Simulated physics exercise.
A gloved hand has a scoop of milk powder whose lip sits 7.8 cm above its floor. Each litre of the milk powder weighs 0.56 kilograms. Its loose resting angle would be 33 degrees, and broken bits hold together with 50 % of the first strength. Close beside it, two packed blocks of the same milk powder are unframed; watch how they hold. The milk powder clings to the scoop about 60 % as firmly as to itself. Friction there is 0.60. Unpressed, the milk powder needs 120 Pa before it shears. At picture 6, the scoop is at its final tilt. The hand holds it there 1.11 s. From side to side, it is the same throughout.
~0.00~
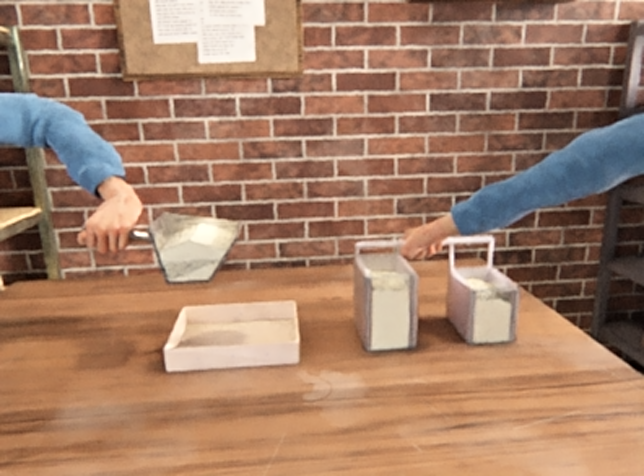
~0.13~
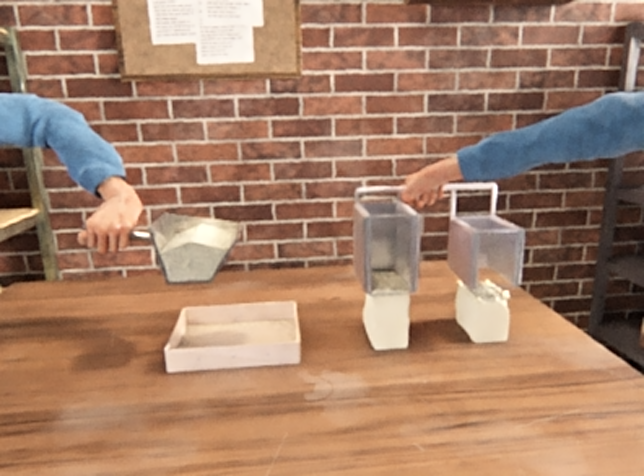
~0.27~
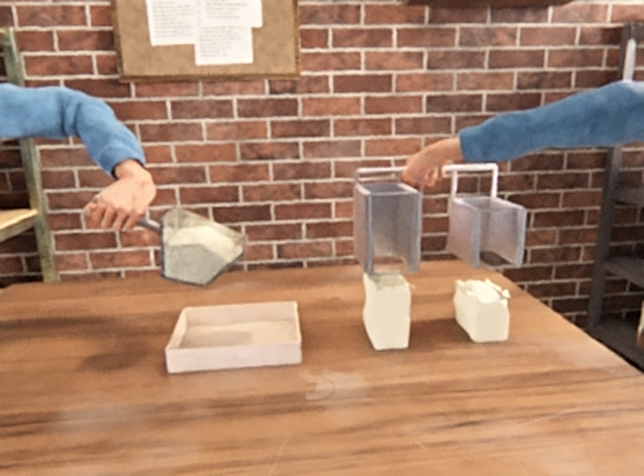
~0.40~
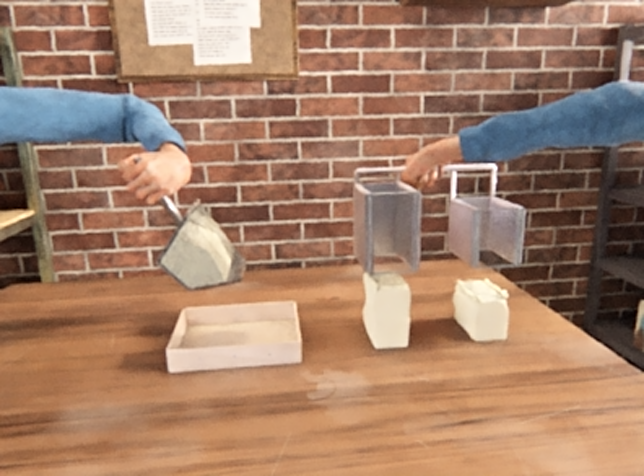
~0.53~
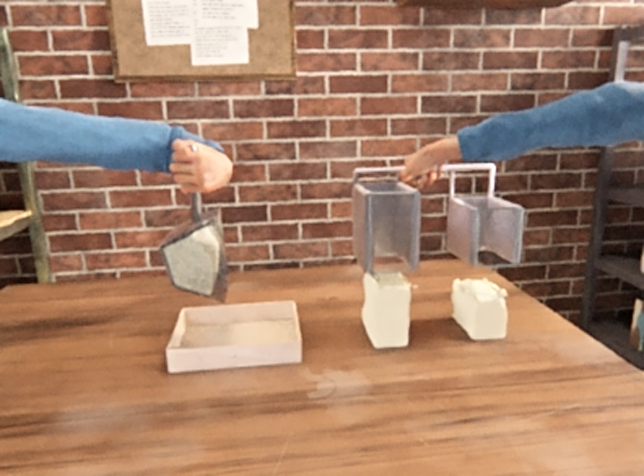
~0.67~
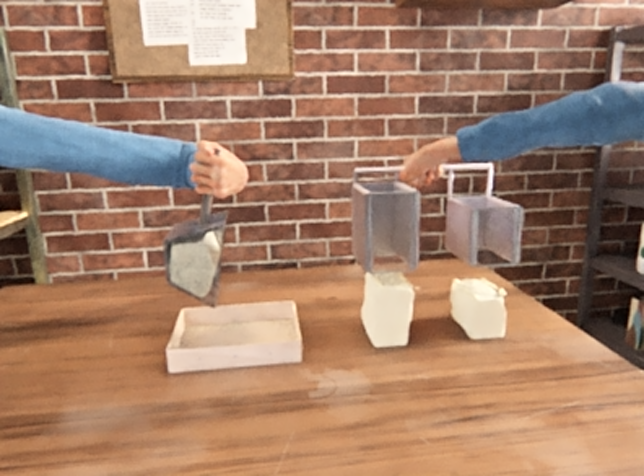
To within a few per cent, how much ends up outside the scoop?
About 70 %.
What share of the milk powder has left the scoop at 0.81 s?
About 0 %.
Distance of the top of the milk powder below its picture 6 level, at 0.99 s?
I'd put it at close to 5.0 cm.
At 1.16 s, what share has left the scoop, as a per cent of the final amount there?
The figure comes out at some 100 percent.
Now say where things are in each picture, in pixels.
The first frame shows lip at (234, 238), tilt 0 degrees; crest of the milk powder at (187, 242); block heights 13 cm, 9.7 cm (left to right).
The second frame shows lip at (235, 239), tilt 1 degrees; crest of the milk powder at (193, 242); block heights 13 cm, 9.6 cm (left to right).
The third frame shows lip at (241, 253), tilt 17 degrees; crest of the milk powder at (188, 244); block heights 13 cm, 9.6 cm (left to right).
The fourth frame shows lip at (240, 279), tilt 48 degrees; crest of the milk powder at (178, 239); block heights 13 cm, 9.6 cm (left to right).
The fifth frame shows lip at (224, 300), tilt 78 degrees; crest of the milk powder at (193, 237); block heights 13 cm, 9.6 cm (left to right).
The sixth frame shows lip at (215, 305), tilt 90 degrees; crest of the milk powder at (196, 242); block heights 13 cm, 9.6 cm (left to right).
After 0.81 s, the scoop is at 90 degrees and 0 % has left it.
After 0.99 s, the scoop is at 90 degrees and 58 % has left it.
After 1.16 s, the scoop is at 90 degrees and 70 % has left it.
After 1.33 s, the scoop is at 90 degrees and 70 % has left it.
After 1.45 s, the scoop is at 90 degrees and 70 % has left it.
